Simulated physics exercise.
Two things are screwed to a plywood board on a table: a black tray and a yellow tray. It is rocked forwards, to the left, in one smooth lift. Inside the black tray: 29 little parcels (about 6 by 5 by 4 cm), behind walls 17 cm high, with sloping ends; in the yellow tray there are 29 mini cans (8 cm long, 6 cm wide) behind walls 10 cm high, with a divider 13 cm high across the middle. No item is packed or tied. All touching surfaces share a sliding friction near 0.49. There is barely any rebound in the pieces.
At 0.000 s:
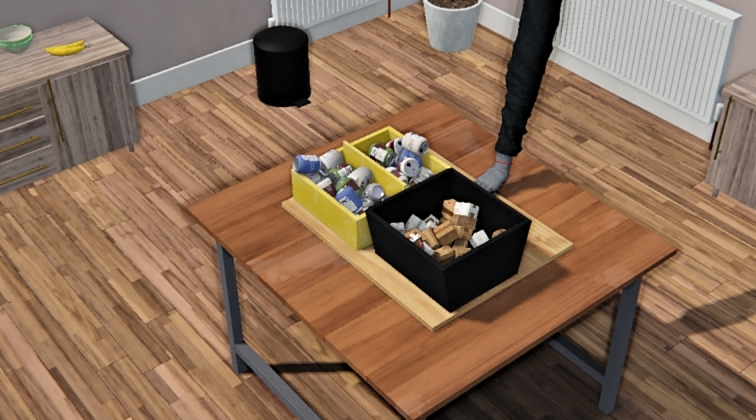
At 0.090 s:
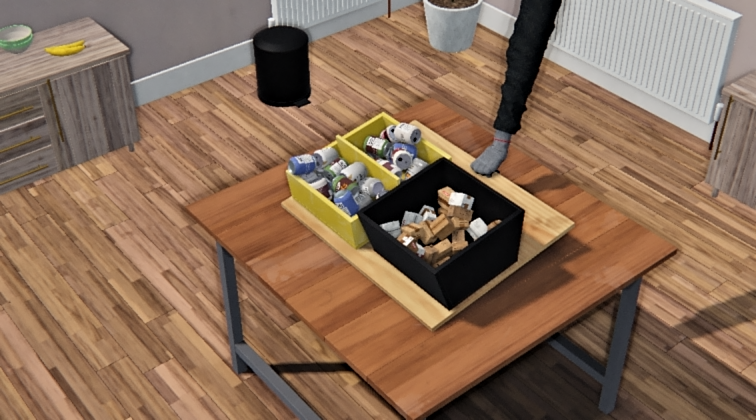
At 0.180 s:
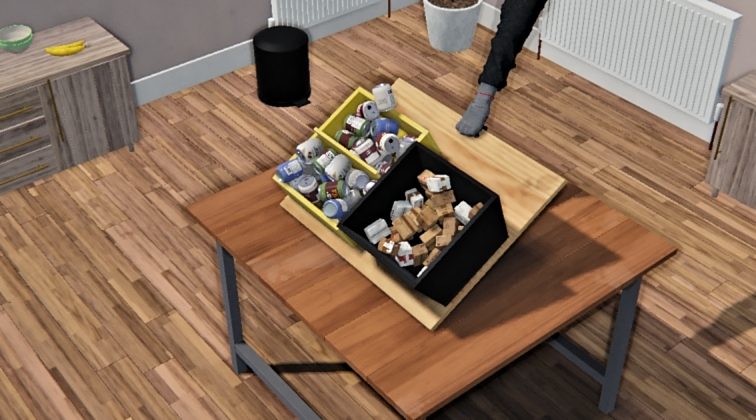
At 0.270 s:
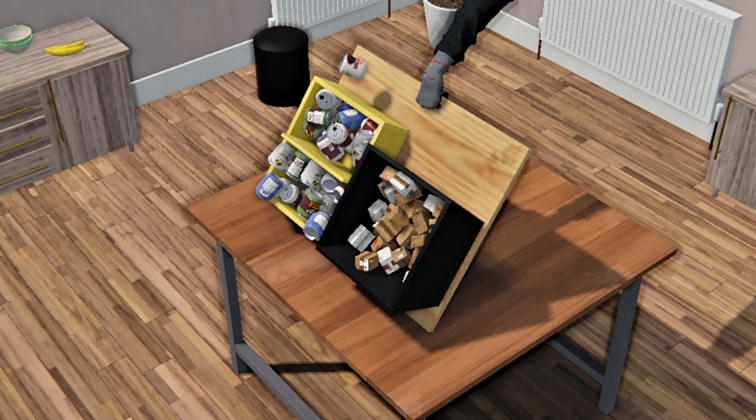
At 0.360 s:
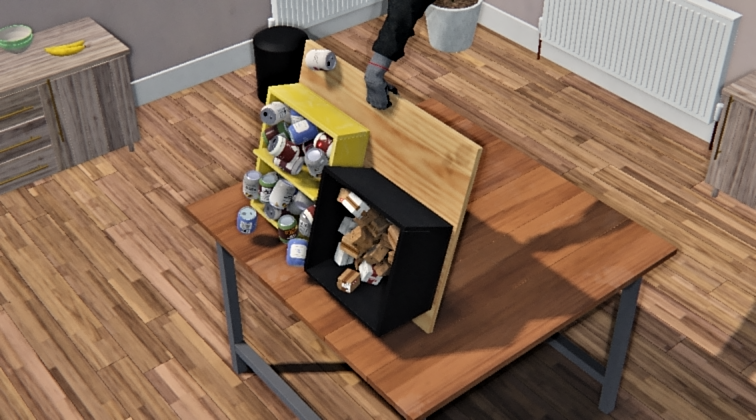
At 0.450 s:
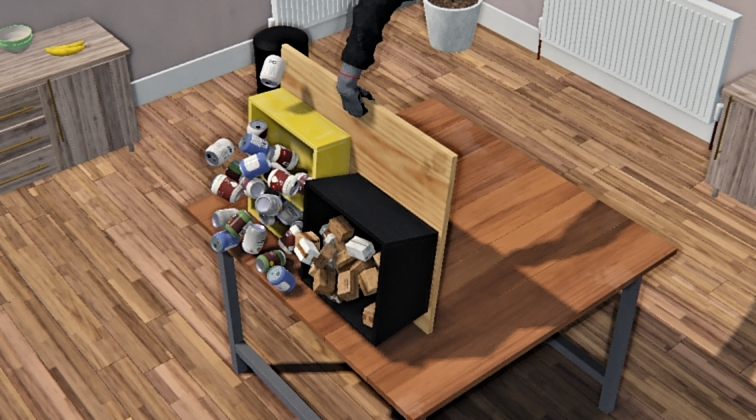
A plywood board holding two trays tilts up leftwards under a gloved hand, and cans tumble out.
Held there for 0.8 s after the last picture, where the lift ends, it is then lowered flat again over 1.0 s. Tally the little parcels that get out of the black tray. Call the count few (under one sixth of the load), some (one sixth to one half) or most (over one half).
The count is most.
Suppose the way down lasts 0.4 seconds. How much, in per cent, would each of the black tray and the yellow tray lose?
Black tray 70, yellow tray 80 per cent.
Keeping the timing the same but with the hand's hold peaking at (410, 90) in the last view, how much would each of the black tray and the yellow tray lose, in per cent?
In that setup the black tray sheds 30 per cent of its load, while the yellow tray sheds 40 per cent.
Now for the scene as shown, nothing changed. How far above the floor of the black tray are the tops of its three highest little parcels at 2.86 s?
Height: Roughly 8 cm.
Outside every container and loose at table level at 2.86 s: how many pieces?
About 2.
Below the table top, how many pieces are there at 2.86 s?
I'd estimate some 40 by that time.
After 0.83 s, tilt 84°; the black tray is down by 19 of 29 and the yellow tray is down by 23 of 29.
After 1.32 s, tilt 83°; the black tray is down by 20 of 29 and the yellow tray is down by 23 of 29.
After 1.99 s, tilt 14°; the black tray is down by 20 of 29 and the yellow tray is down by 23 of 29.
Outcome (at 2.86 s), the black tray is down by 20 of 29 and the yellow tray is down by 23 of 29. Asked share, 20 of 29, 69 per cent.
